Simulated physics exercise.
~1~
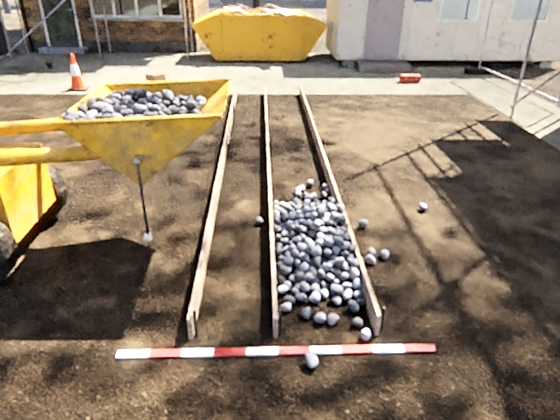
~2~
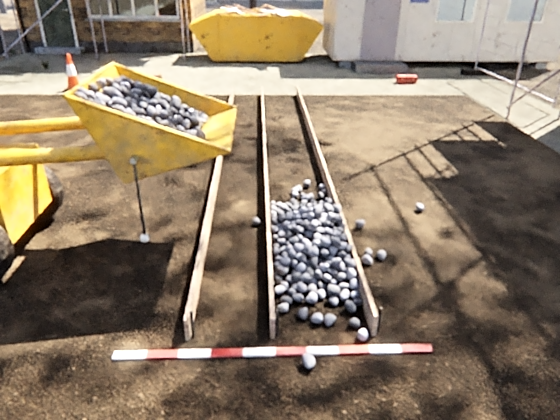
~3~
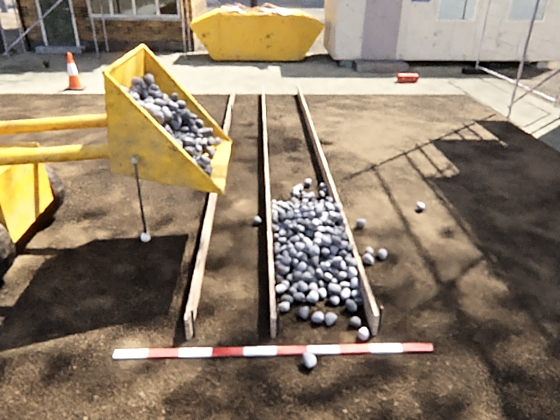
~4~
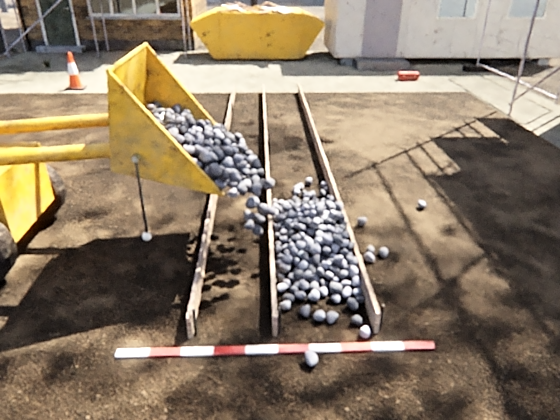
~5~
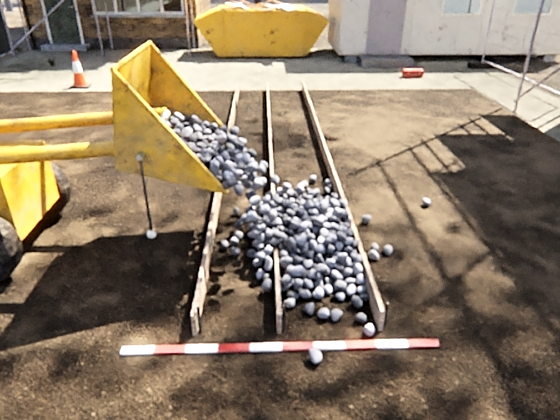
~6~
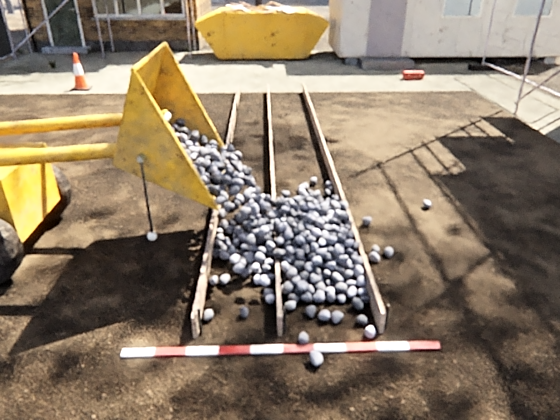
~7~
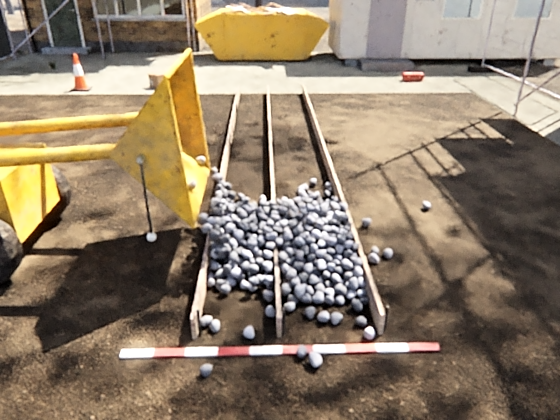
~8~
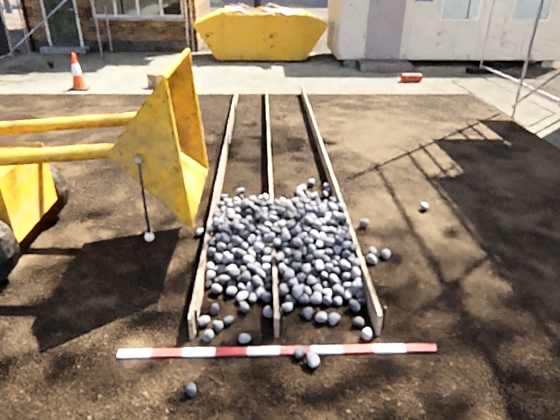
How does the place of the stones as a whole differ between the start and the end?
At the start the stones are split between the raised bucket on the left and a pile in the right bay. At the end they all lie on the ground, mostly across both bays, so as a whole they sit further right and lower in view.
